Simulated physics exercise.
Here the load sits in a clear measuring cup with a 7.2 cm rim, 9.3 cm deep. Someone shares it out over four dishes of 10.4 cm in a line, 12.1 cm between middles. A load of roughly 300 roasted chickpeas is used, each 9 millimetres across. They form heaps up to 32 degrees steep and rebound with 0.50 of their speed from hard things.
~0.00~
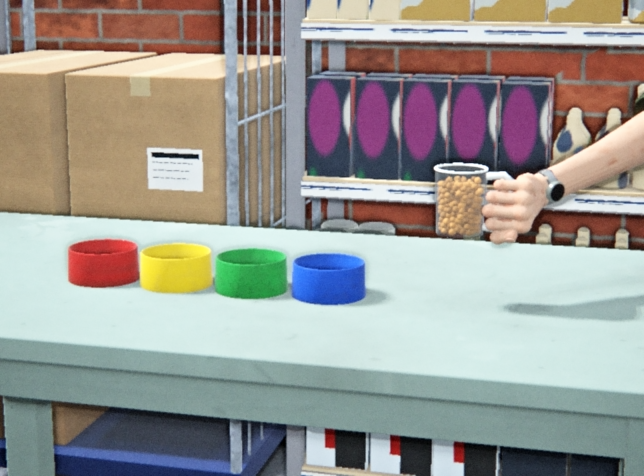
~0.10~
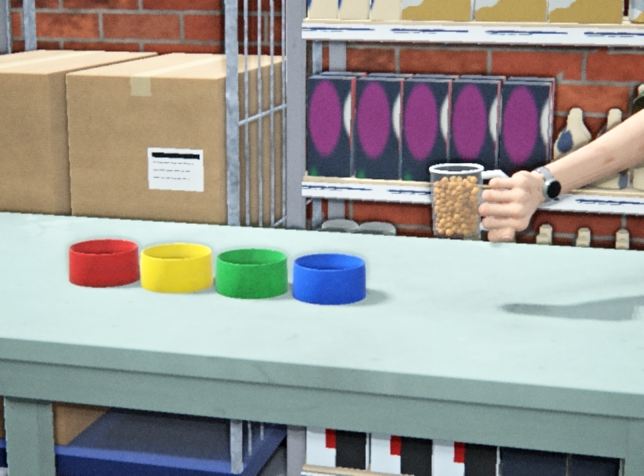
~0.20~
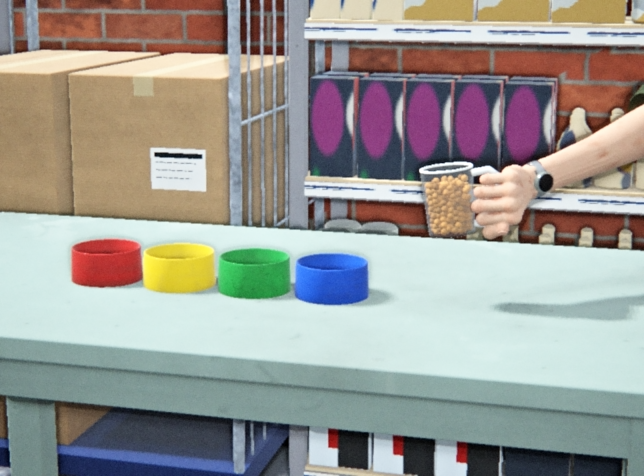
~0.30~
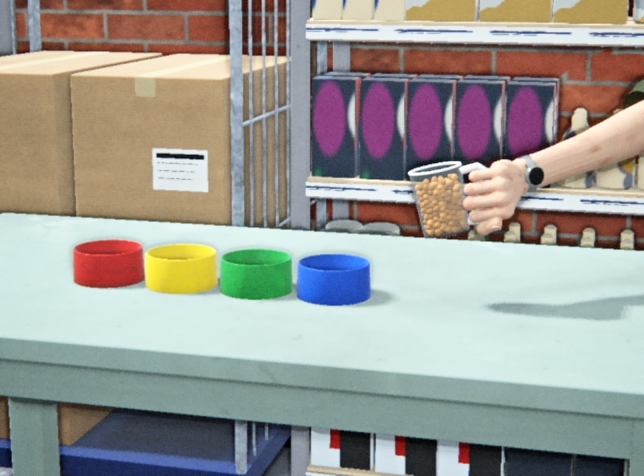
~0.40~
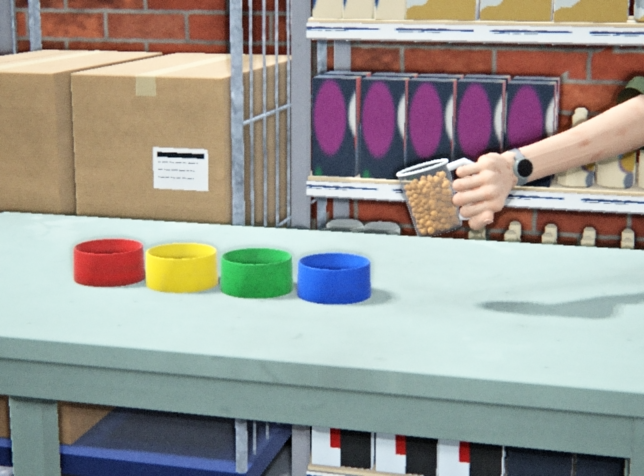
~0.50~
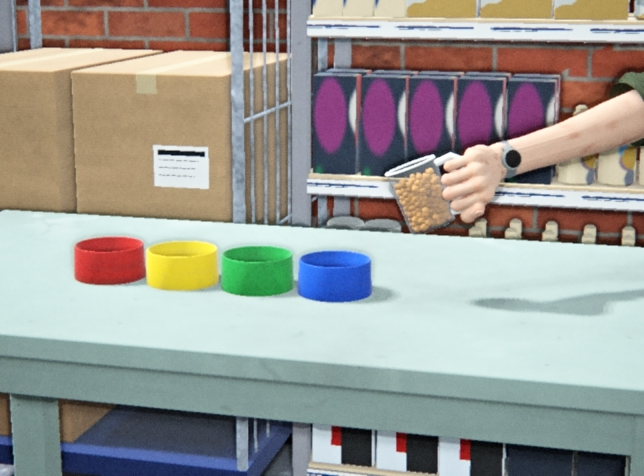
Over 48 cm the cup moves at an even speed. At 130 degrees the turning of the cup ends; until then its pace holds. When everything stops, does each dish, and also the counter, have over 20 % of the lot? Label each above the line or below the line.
Red dish: Below the line; blue dish: Below the line; green dish: Below the line; yellow dish: Above the line; counter: Below the line.
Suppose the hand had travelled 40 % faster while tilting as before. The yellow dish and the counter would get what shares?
Shares: Yellow 10, counter 10.
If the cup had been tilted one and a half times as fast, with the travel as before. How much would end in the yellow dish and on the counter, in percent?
Result: Yellow dish 0, counter 0.
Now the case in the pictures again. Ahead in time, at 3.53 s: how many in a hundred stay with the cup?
Roughly 0 in a hundred.
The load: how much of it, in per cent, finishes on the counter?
Estimate: Around 10 %.
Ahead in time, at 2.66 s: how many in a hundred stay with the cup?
Roughly 0 per cent, give or take.
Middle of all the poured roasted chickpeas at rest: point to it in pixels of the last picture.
Look around (182, 270) in the last picture.
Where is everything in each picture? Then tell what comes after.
The first picture shows cup at (460, 201), tilt 0 degrees, lip at (436, 168), moved 0.0 cm; middle of the pieces at (464, 208); blue dish at (329, 262); green dish at (251, 257); yellow dish at (176, 252); red dish at (103, 247).
The second picture shows cup at (457, 201), tilt 2 degrees, lip at (431, 169), moved 0.6 cm; middle of the pieces at (460, 208).
The third picture shows cup at (449, 201), tilt 7 degrees, lip at (421, 170), moved 2.1 cm; middle of the pieces at (453, 207).
The fourth picture shows cup at (441, 201), tilt 12 degrees, lip at (410, 173), moved 3.5 cm; middle of the pieces at (445, 207).
The fifth picture shows cup at (431, 199), tilt 17 degrees, lip at (399, 174), moved 5.0 cm; middle of the pieces at (436, 205).
The sixth picture shows cup at (422, 196), tilt 22 degrees, lip at (387, 174), moved 6.5 cm; middle of the pieces at (427, 202); blue dish at (335, 260); green dish at (257, 254); yellow dish at (182, 250); red dish at (109, 245). The cup turns about 50 degrees a second and travels 15 cm a second.
Then, at 1.79 s, tilt 88 degrees; cup holds 100 %.
Then, at 2.66 s, tilt 130 degrees; cup holds 0 %, green 5 %, yellow 85 %.
After 3.53 s, tilt 130 degrees; cup holds 0 %, green 5 %, yellow 85 %.
By 3.8 s all is still; red 0 %, blue 0 %, green 5 %, yellow 85 %, counter 10 %.
